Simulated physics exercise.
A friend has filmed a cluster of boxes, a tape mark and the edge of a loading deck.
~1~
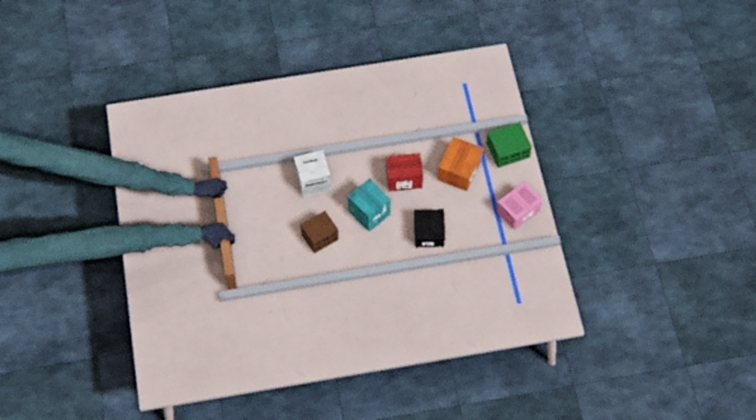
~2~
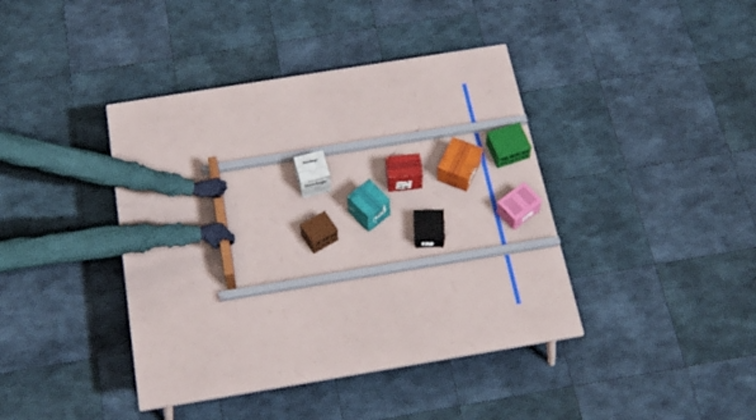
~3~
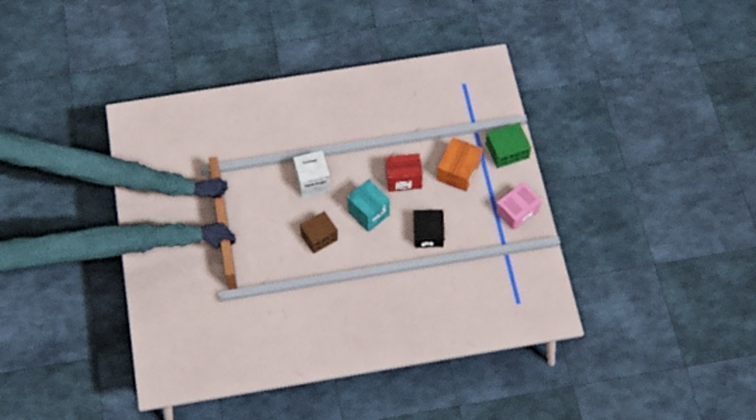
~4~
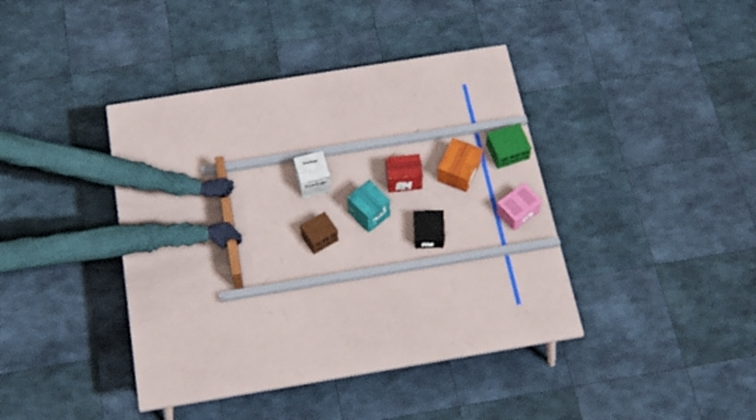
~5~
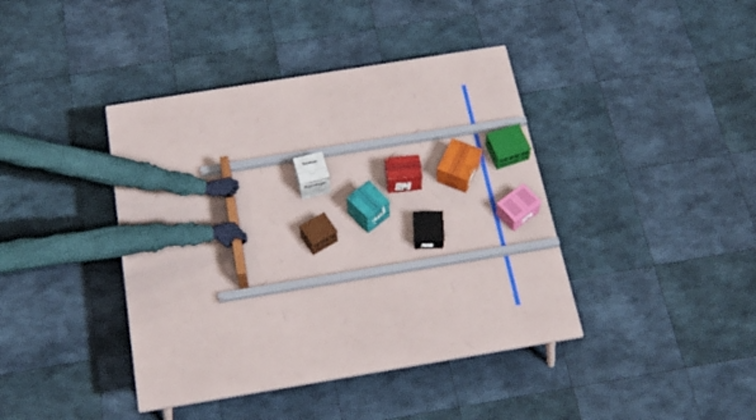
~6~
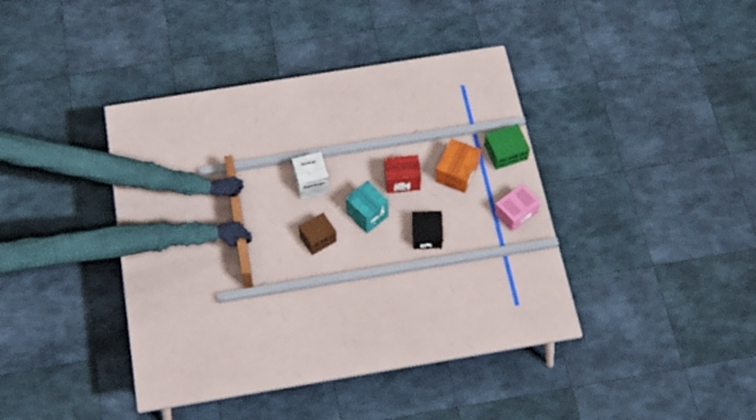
Two arms in green sleeves held a wooden bar at the left of a table and, after keeping still briefly, nudged it slightly right between two rails, while the scattered colorful boxes stayed put.
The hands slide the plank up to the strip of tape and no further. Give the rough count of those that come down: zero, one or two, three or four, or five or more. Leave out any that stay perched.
The number that fall off is three or four.
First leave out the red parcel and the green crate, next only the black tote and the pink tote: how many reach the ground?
1 in the first case, 2 in the second.
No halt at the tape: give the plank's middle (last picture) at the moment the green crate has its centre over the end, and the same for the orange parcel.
Its middle is around (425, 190) and around (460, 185).
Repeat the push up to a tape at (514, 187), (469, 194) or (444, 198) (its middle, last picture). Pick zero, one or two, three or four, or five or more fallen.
In that order: More than four; 3 or 4; one to two.
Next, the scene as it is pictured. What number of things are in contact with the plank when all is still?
In contact: 3.
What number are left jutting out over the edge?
The number is 2.
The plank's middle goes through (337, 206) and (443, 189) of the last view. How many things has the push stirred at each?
First 3, then 8.
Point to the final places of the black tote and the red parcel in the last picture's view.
First (541, 211), then (529, 152).
Early on, none off yet; green crate at rest near (507, 147); pink tote at rest near (517, 208); orange parcel at rest near (458, 166).
A while later, none off yet; green crate at rest near (507, 147); pink tote at rest near (517, 208); orange parcel travelled a little near (462, 165).
Further along, none off yet; green crate leaning well over near (547, 139); pink tote travelled a little near (527, 207); orange parcel travelled about its own width near (514, 151).
Finally, the number that fall off is three or four; lost, orange parcel, pink tote and green crate.
